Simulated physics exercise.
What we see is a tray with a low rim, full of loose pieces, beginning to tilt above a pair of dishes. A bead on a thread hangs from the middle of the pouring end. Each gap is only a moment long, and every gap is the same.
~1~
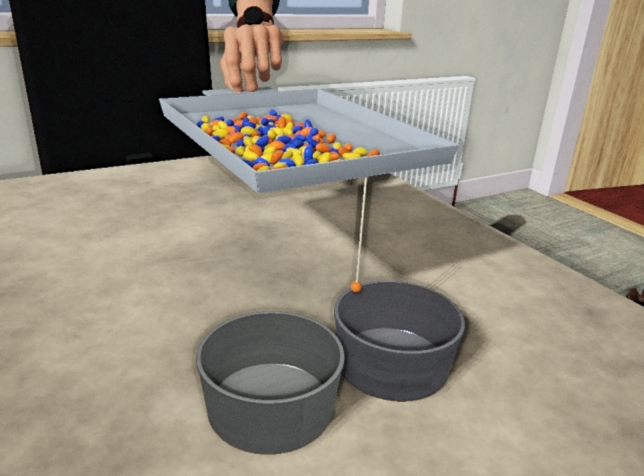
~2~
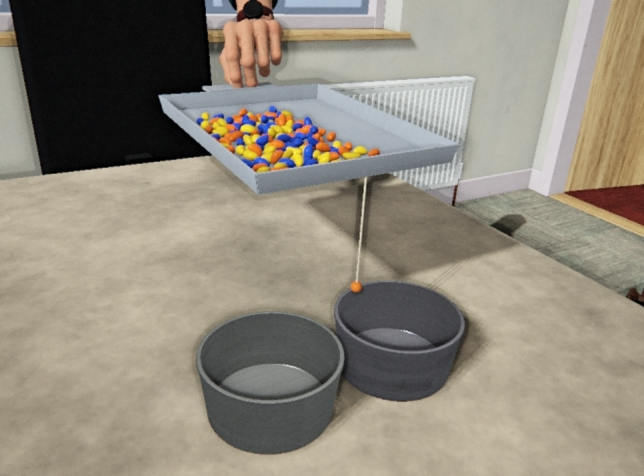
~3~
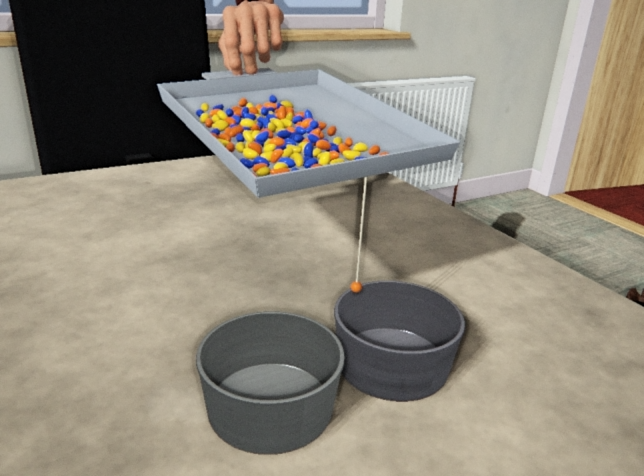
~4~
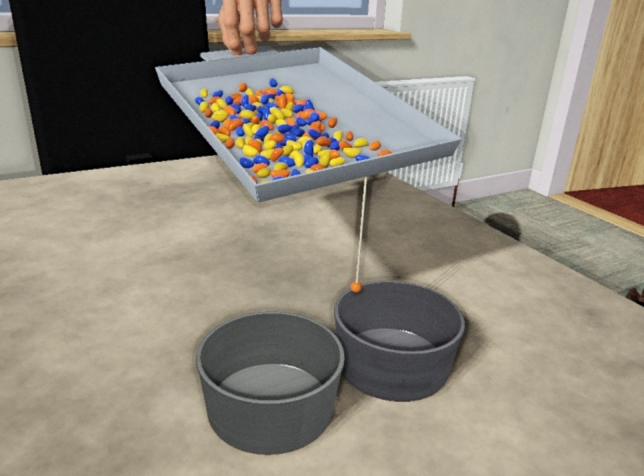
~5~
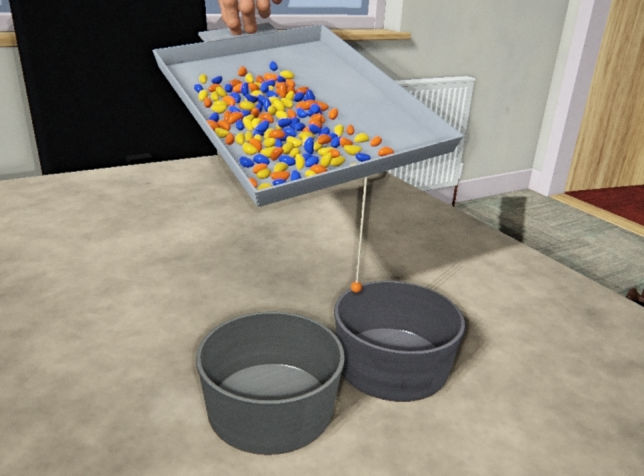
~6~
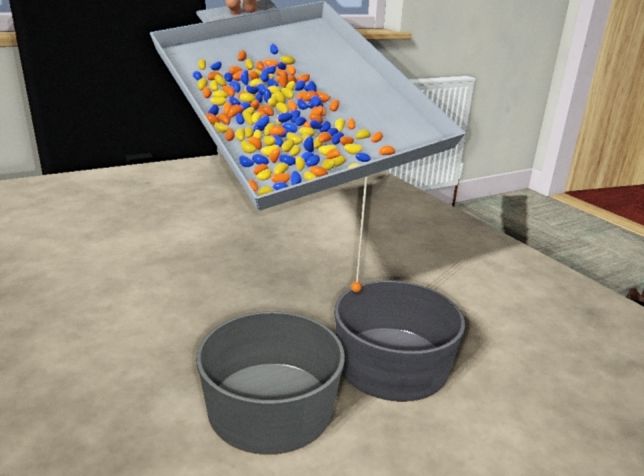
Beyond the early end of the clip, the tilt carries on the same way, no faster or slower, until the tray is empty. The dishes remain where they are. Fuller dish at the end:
Left.
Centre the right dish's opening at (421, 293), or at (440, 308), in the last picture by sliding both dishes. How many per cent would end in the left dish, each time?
80 and 70 in a hundred.
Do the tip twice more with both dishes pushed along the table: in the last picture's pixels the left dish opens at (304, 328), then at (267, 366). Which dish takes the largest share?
The first time it's the left-side dish, the second time it's the left-side dish.
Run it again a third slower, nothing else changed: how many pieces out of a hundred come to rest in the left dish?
Share: Around 80%.
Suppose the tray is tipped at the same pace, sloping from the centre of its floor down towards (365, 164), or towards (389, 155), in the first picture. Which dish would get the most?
Try 1: The right-side dish; try 2: The right-side dish.
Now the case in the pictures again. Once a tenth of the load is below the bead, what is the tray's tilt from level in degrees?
115°, roughly.
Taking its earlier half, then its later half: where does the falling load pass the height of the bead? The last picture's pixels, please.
Half one: (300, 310), half two: (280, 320).
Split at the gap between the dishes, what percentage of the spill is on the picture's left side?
Left fraction: Around 70 per cent.
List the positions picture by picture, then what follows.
The first picture shows corners of the pouring end at (259, 170) and (454, 144), level; middle of the load at (267, 140), jelly beans; left dish at (304, 419); right dish at (436, 370); bead on its thread at (357, 287).
The second picture shows corners of the pouring end at (258, 172) and (454, 143), level; middle of the load at (267, 138).
The third picture shows corners of the pouring end at (258, 176) and (455, 141), tipped barely, lowest at the left corner; middle of the load at (267, 133).
The fourth picture shows corners of the pouring end at (258, 182) and (456, 138), tipped a little, lowest at the left corner; middle of the load at (283, 124).
The fifth picture shows corners of the pouring end at (258, 188) and (458, 134), tipped clearly, lowest at the left corner; middle of the load at (283, 116).
The sixth picture shows corners of the pouring end at (259, 194) and (460, 131), tipped clearly, lowest at the left corner; middle of the load at (284, 108); left dish at (304, 420); right dish at (437, 370).
Soon, tray tipped steeply; nearly all on the tray; a stray few in the left dish; a stray few in the air.
A while on, tray tipped past a quarter turn; most on the tray; a small part in the left dish; about a quarter in the air.
Towards the end, tray tipped past a quarter turn; most in the left dish; a small part in the right dish; a small part outside both.
Finally, tray tipped past a quarter turn; most in the left dish; a small part in the right dish; a small part outside both.
